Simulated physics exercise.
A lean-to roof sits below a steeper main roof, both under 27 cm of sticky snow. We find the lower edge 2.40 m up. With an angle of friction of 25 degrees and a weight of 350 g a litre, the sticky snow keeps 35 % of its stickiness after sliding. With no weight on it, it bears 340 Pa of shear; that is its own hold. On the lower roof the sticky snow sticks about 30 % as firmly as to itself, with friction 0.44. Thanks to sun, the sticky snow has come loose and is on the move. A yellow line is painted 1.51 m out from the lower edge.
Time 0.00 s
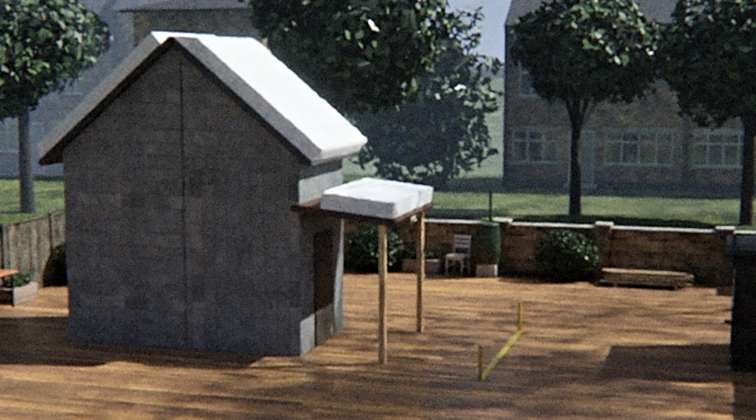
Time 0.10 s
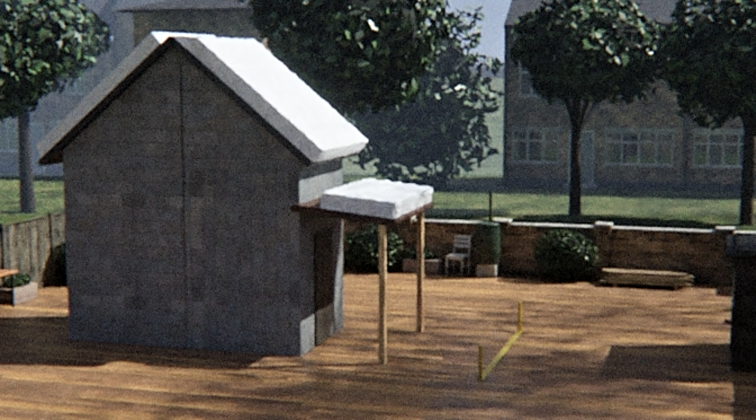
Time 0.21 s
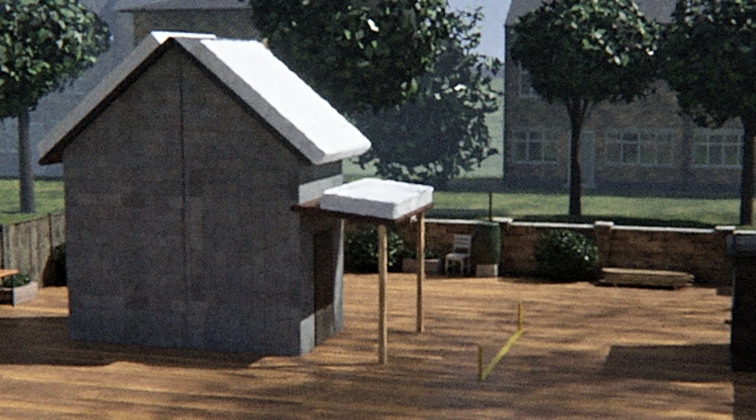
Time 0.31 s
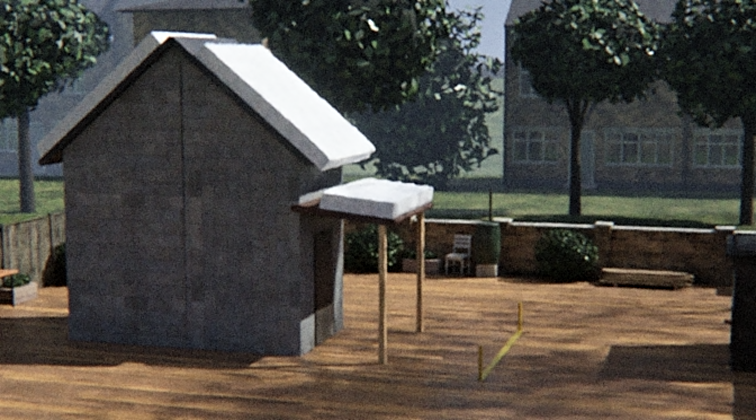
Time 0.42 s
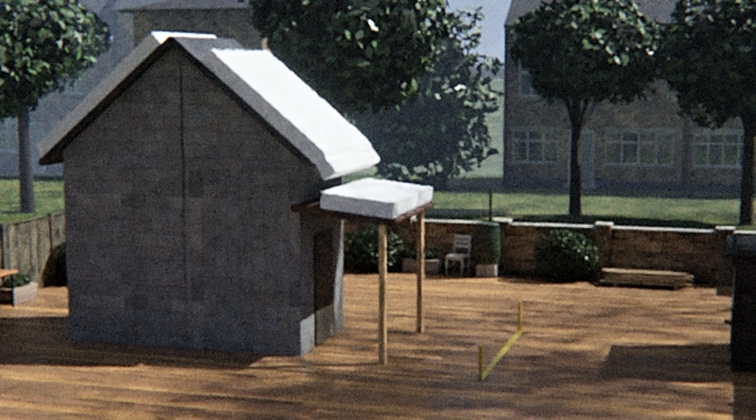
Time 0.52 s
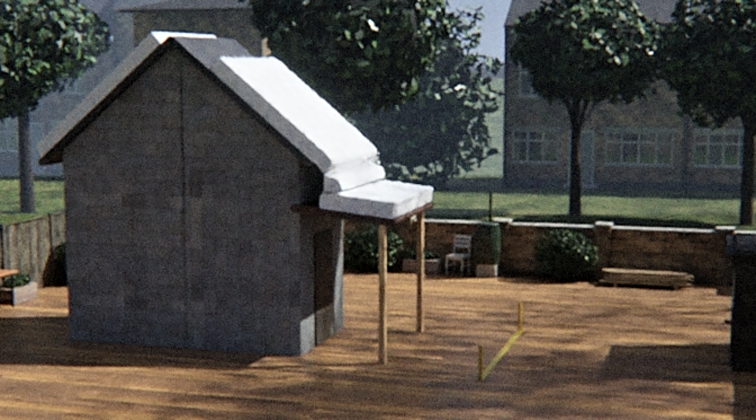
Thick snow slides slowly down the shed's steep roof toward the right and bunches up just above the snowy lower roof.
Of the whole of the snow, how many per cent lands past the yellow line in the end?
I would say roughly 32 % of it ends past the line.
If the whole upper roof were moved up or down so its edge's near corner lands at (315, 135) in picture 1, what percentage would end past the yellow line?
Then about 50 %.
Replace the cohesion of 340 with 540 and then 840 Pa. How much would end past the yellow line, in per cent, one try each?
First 20 %, second 8 %.
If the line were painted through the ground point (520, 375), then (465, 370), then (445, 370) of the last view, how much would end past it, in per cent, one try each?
Respectively 20, 40 and 45 percent would end past it.
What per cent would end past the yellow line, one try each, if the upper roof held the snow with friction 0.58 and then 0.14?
In turn about 10 %, 40 %.
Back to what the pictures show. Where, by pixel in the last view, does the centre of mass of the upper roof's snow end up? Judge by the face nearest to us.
About (453, 305).
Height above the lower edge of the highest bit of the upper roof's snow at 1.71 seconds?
It sits some 0.4 m above the lower edge at that time.
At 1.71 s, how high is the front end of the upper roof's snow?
Somewhere around 0.6 metres, I'd say.
After 1.07 s, none is below the lower edge and 0 % is past the line.
After 1.71 s, 37 % is below the lower edge and 0 % is past the line.
After 2.36 s, 58 % is below the lower edge and 30 % is past the line.
After 3.00 s, 59 % is below the lower edge and 32 % is past the line.
After 3.10 s, 59 % is below the lower edge and 32 % is past the line.
